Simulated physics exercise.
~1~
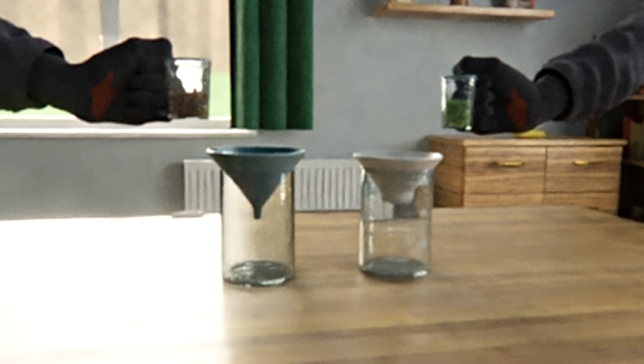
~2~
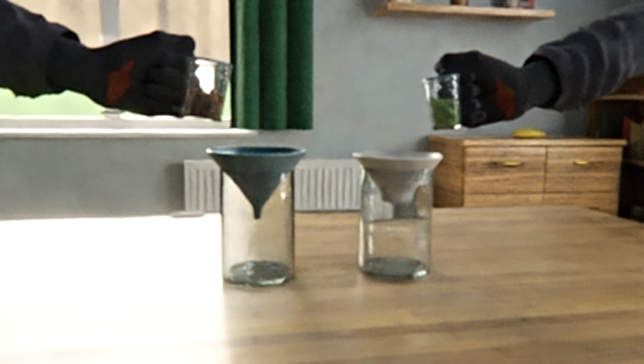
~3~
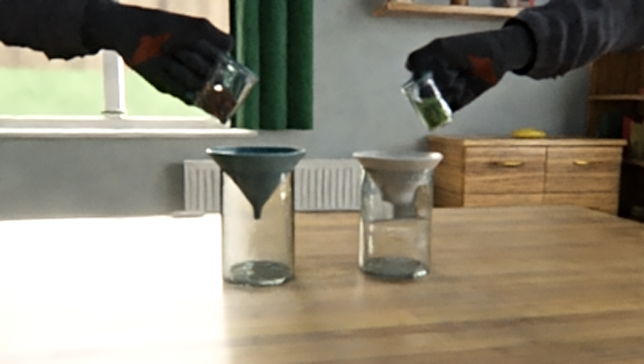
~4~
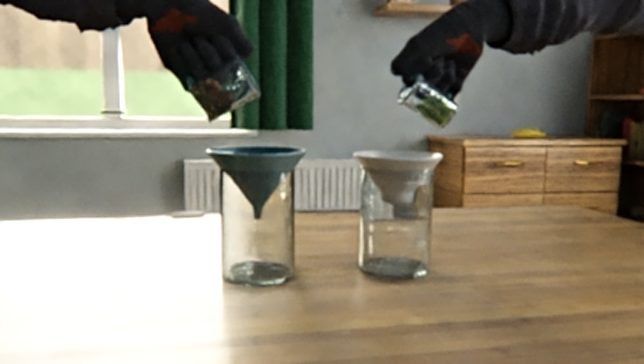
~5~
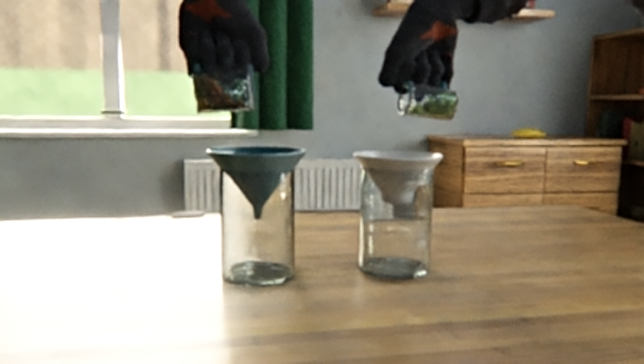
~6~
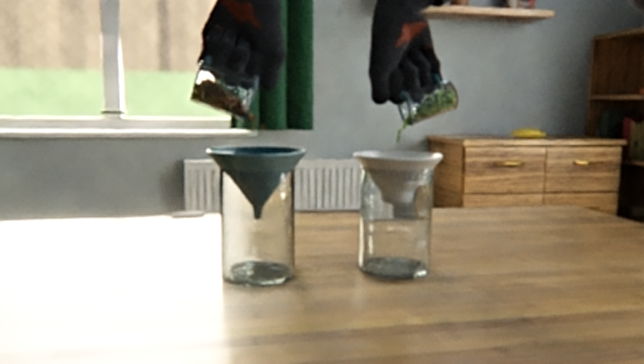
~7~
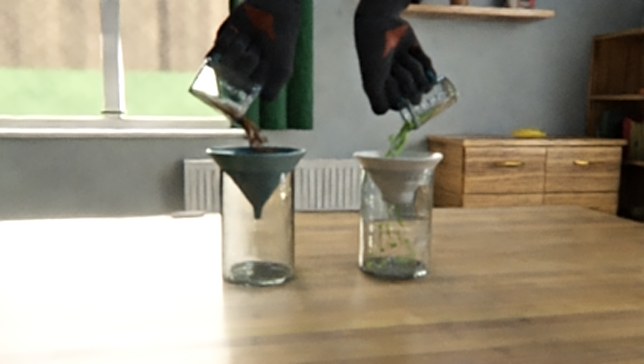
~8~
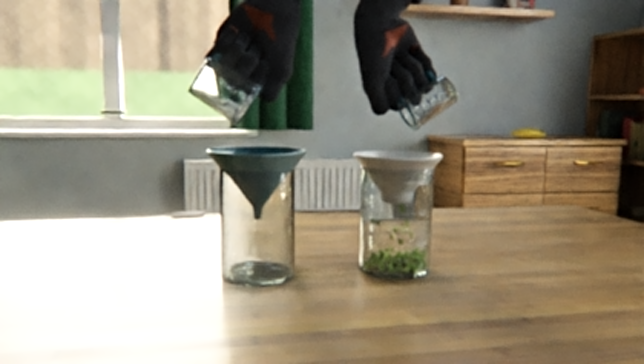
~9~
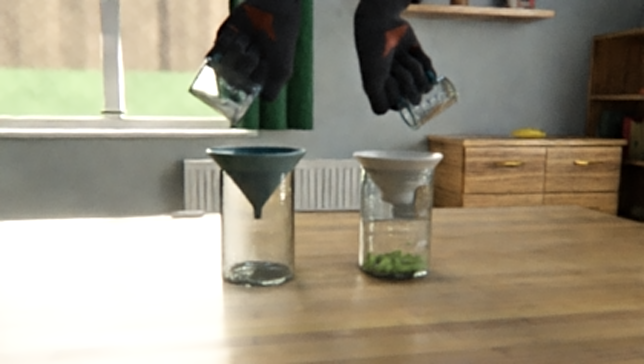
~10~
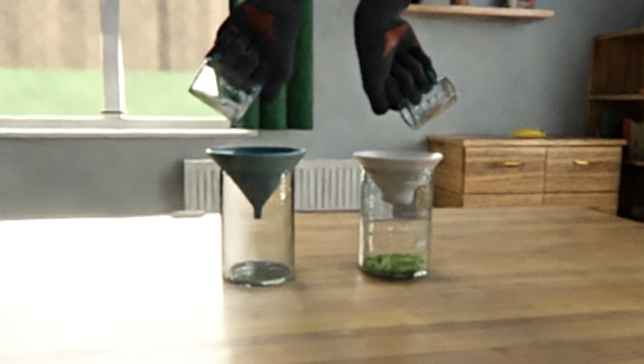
On a wooden table in a room, two gloved hands tipped small glasses over funnels in two jars, pouring dark bits on the left and green bits on the right; the green settled in its jar, while the dark stayed stuck in its funnel.
